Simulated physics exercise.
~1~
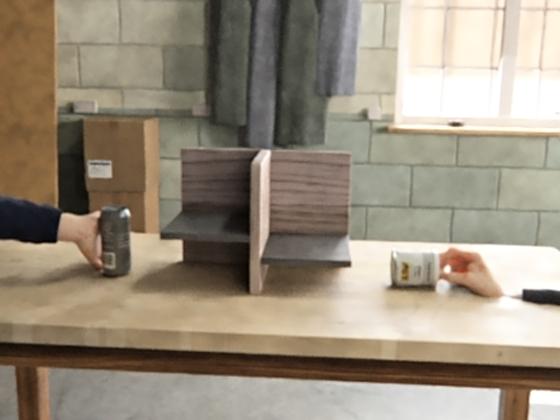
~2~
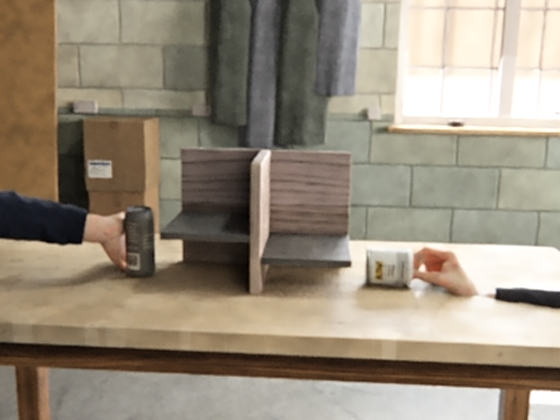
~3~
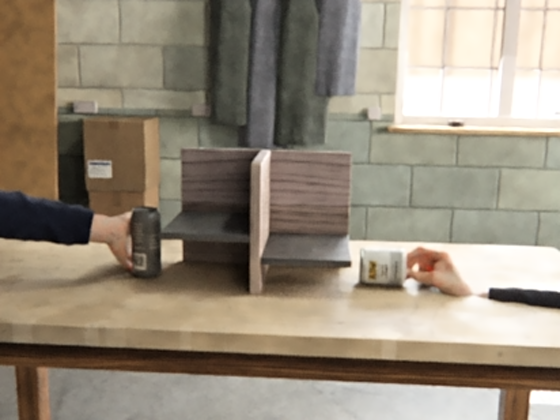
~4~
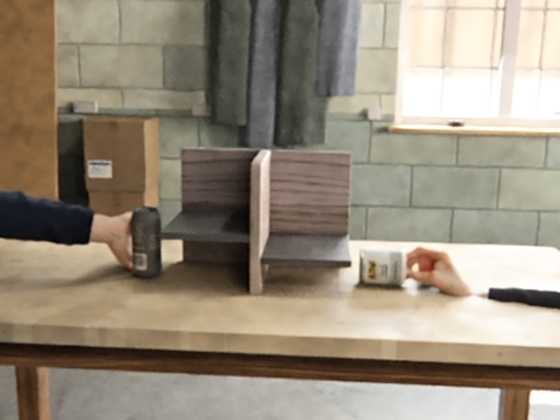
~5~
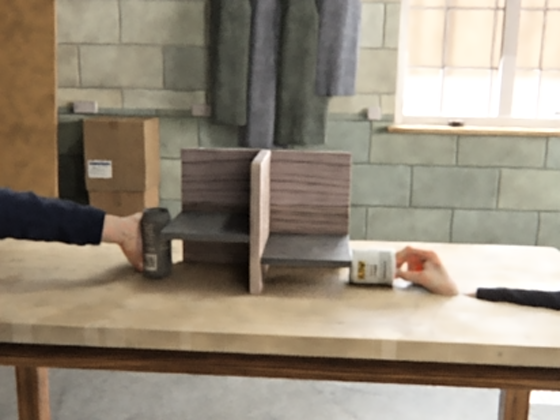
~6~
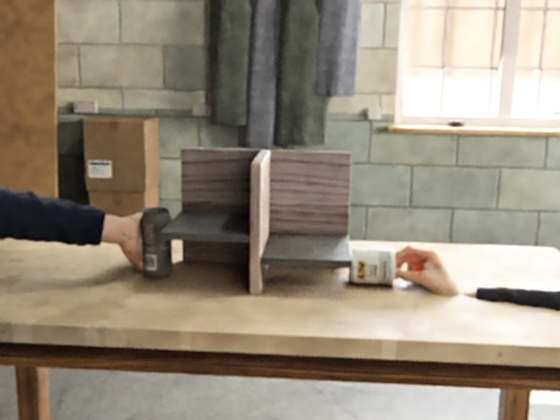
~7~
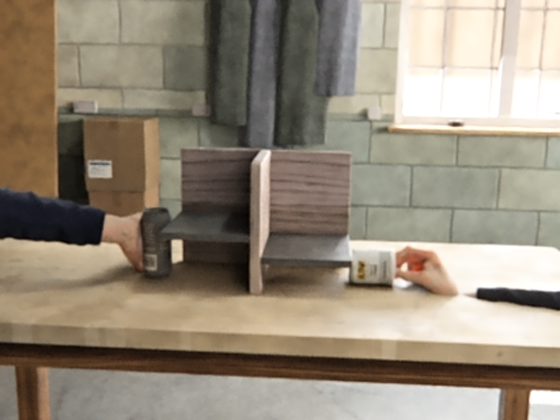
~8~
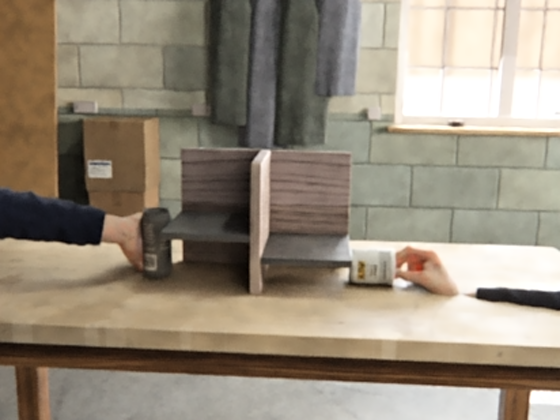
The clip shows two hands sliding a dark grey can rightward and a white tin leftward across a table toward a small rack with a low shelf on each side, until both stop at the shelf edges, still outside and held by the hands.
